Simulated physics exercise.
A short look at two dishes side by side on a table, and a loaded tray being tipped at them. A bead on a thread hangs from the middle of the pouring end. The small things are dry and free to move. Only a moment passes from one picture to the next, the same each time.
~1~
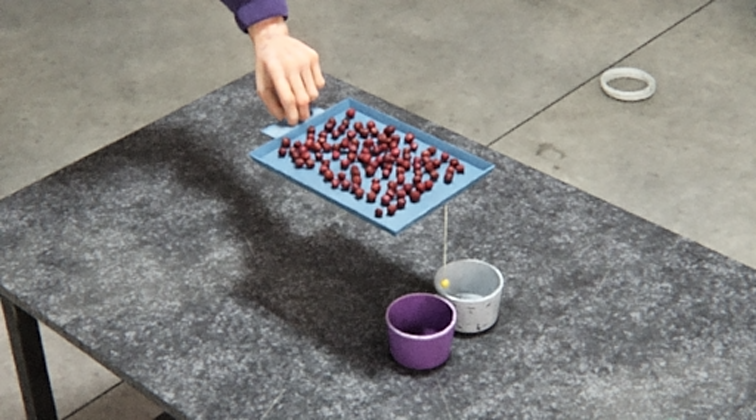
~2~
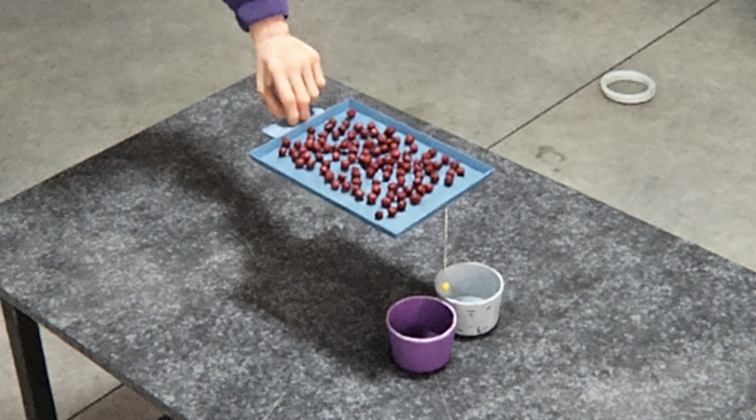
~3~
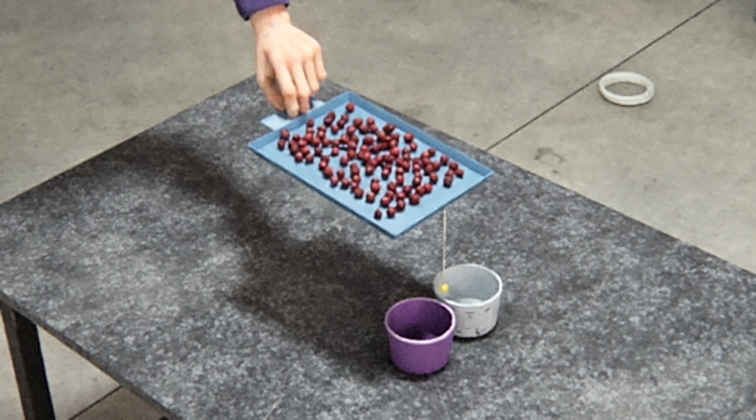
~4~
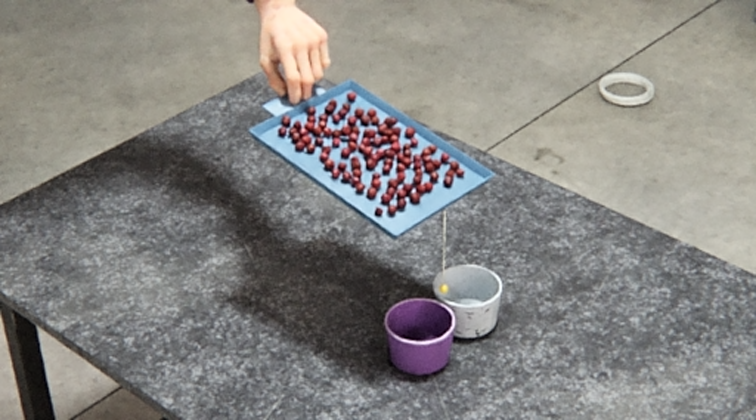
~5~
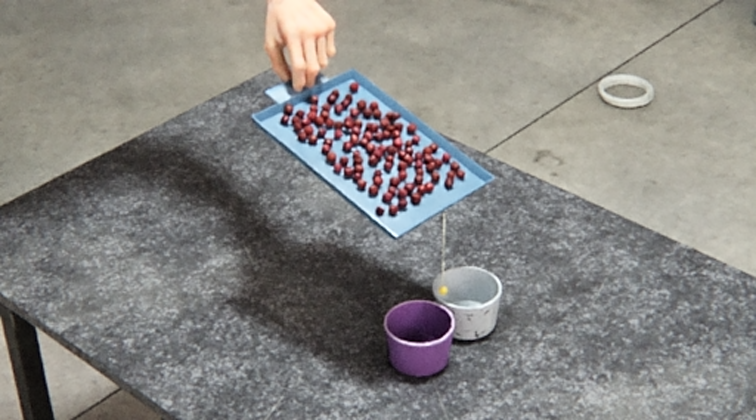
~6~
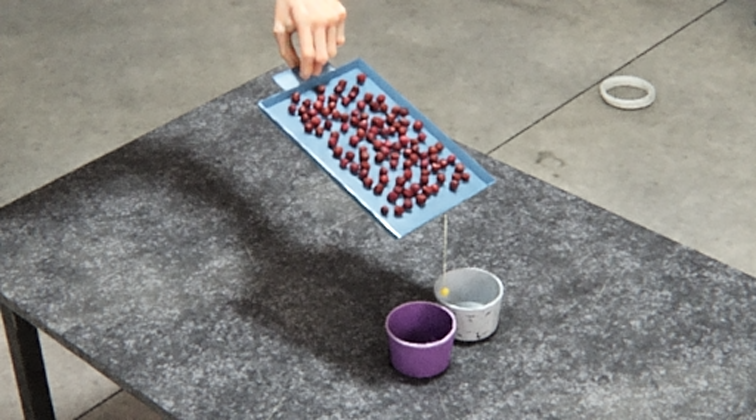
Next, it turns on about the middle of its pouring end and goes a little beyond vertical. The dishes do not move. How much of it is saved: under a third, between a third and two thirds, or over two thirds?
They take less than a third between them.
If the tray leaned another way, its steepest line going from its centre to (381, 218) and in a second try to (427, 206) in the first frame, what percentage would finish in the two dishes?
Near 50 % and 30 %.
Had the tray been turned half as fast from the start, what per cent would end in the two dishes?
About 20 per cent.
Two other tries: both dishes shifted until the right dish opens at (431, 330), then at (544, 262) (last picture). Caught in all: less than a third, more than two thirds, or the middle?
In turn: Under a third; one to two thirds.
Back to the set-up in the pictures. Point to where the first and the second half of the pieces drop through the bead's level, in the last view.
The first part at (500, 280); the rest at (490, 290).
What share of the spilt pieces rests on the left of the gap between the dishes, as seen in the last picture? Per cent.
Roughly 0 in a hundred.
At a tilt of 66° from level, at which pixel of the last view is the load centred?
Roughly at (463, 188).
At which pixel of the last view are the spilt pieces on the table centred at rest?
Close to (538, 350).
Soon, tray tipped steeply; most on the tray; about a quarter in the air.
A while on, tray tipped past a quarter turn; a stray few on the tray; a small part in the right dish; about half outside both; about a quarter in the air.
Towards the end, tray tipped past a quarter turn; about a quarter in the right dish; most outside both.
Finally, tray tipped past a quarter turn; none in the left dish; about a quarter in the right dish; most outside both.
